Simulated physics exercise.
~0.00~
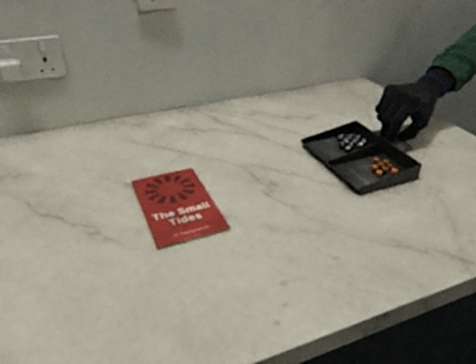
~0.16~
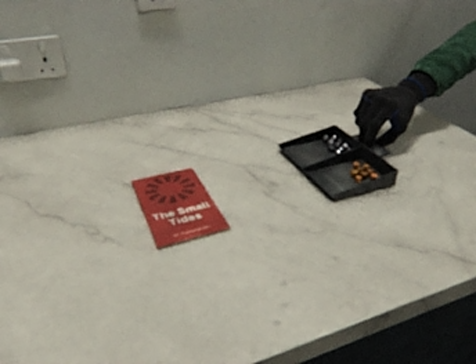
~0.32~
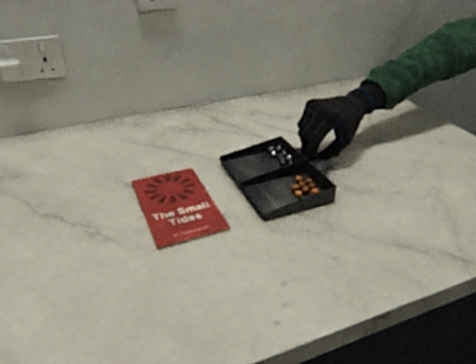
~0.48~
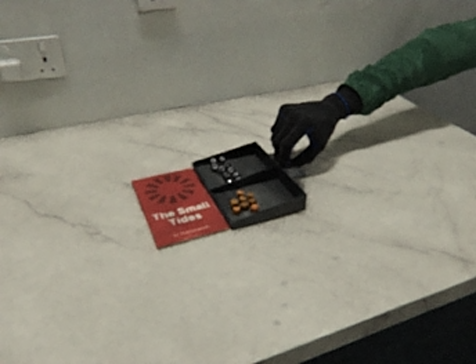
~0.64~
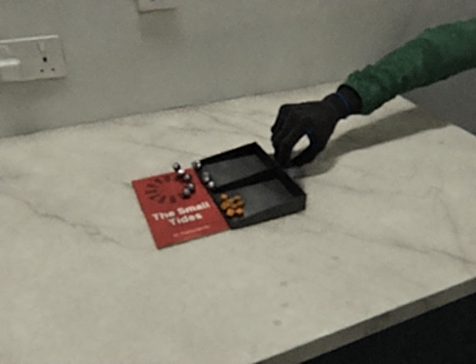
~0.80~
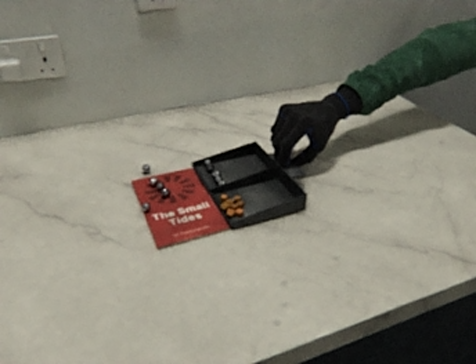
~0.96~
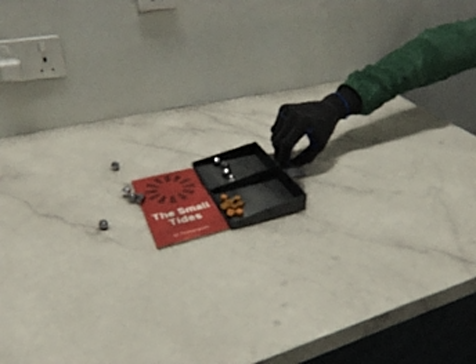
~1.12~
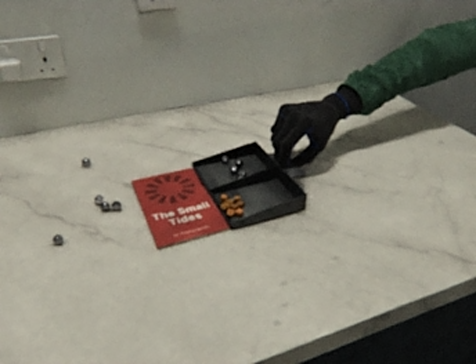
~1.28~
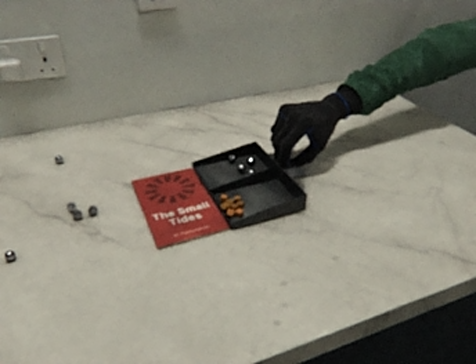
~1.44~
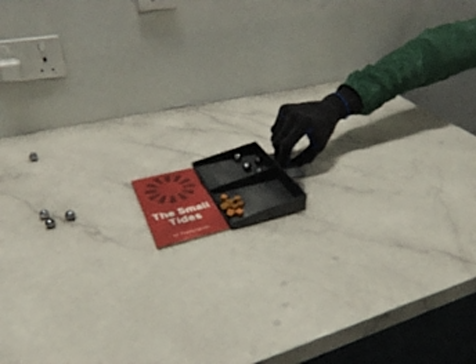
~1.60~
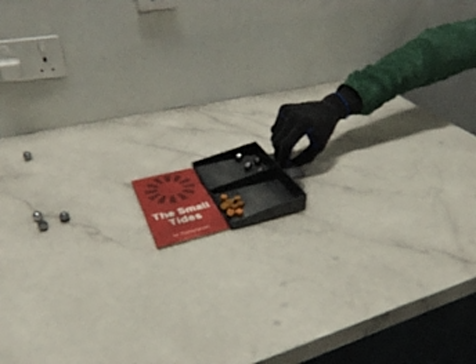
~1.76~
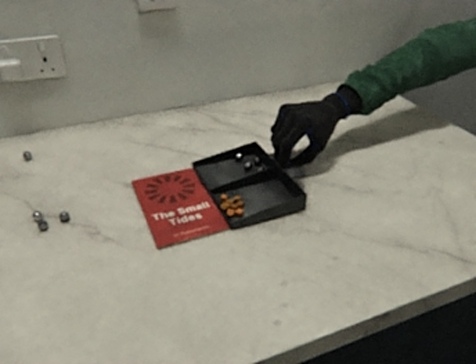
A black-gloved hand in a green sleeve holds a black two-part tray on a pale marble-patterned counter, seen from above at an angle by a still camera. Small silvery beads sit in the far compartment and orange ones in the near, while a thin red book, The Small Tides, lies left of centre. The hand slides the tray left until it stops against the book. Both lots shift forward, and some silvery beads spill over the book and roll left across the counter. They come to rest at the left, while the orange beads stay gathered against the tray's front rim.
